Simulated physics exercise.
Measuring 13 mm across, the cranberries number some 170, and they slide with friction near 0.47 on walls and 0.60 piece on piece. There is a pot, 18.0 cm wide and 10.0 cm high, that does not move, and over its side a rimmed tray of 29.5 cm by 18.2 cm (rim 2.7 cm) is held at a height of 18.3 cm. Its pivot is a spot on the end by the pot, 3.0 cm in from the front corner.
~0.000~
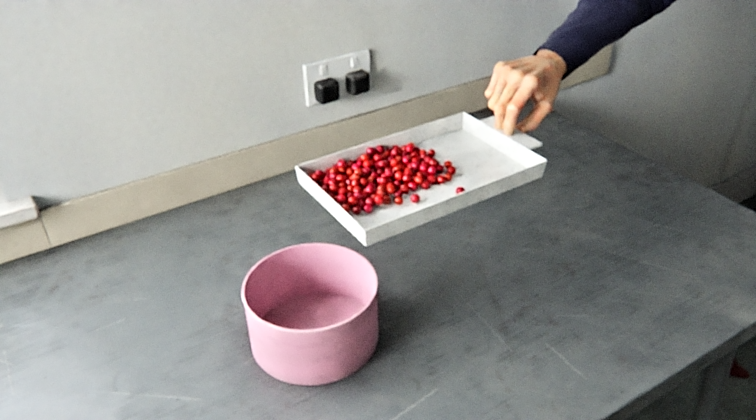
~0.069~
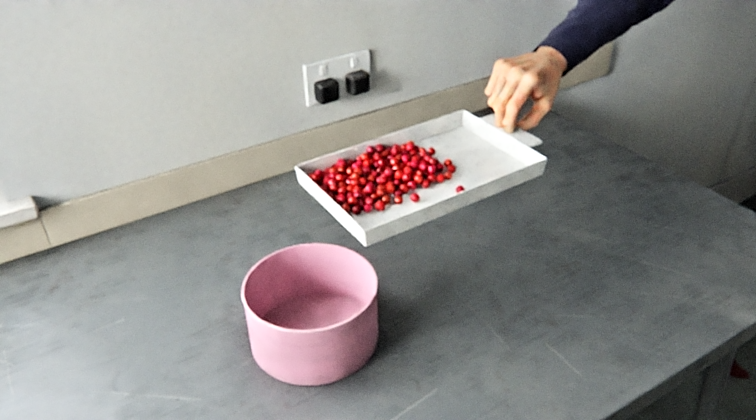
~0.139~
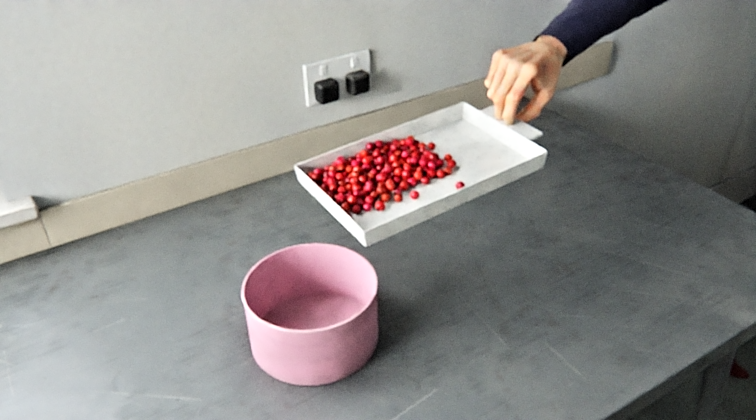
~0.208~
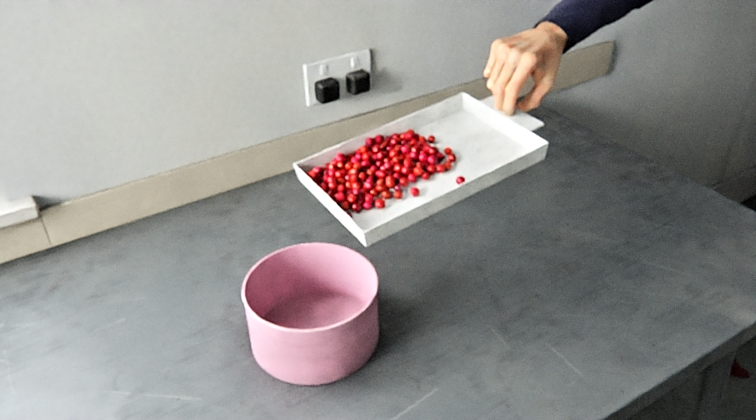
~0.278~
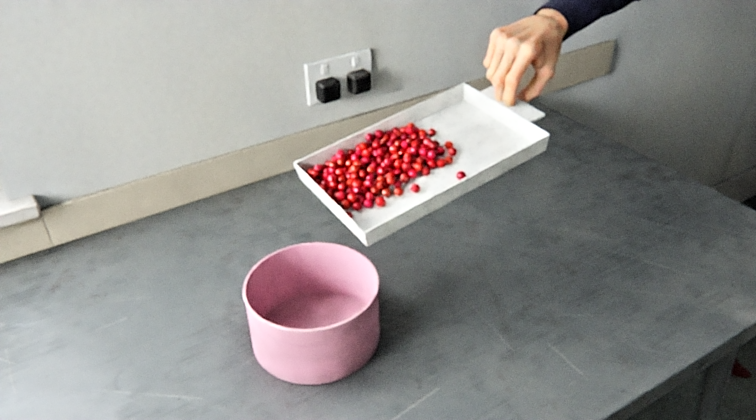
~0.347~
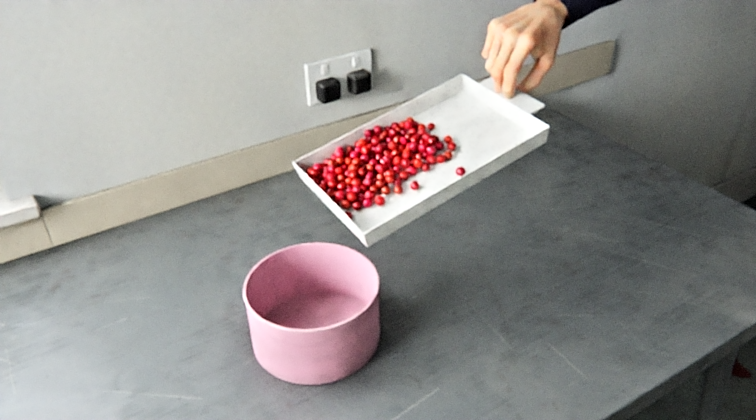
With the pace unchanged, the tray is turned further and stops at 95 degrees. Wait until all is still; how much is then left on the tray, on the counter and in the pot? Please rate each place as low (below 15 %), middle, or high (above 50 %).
Left on the tray: Low, counter: Low, pot: High.
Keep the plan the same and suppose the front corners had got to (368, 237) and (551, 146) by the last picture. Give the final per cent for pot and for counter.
That works out as pot 5 and counter 95.
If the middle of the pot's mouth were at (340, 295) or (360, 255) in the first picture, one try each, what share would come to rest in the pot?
In order, about 70 and about 0 per cent.
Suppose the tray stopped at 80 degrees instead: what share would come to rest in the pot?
Near 10 %, then.
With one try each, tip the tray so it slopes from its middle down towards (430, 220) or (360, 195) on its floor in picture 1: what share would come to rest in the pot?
Approximately 10 percent, then 70 percent.
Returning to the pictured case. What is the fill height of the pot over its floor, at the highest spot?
3.5 cm.
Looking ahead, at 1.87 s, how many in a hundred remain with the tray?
Some 95 per cent of the load.
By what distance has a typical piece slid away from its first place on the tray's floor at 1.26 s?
By then it sits near 3 cm from where it began.
After 1.26 s, tilt 51 degrees; the tray holds 100 %, the pot 0 %.
After 1.87 s, tilt 76 degrees; the tray holds 95 %, the pot 0 %.
Then, at 2.52 s, tilt 95 degrees; the tray holds 40 %, the pot 20 %.
In the end, at 3.6 s, tray 0 %, counter 5 %, pot 90 %.
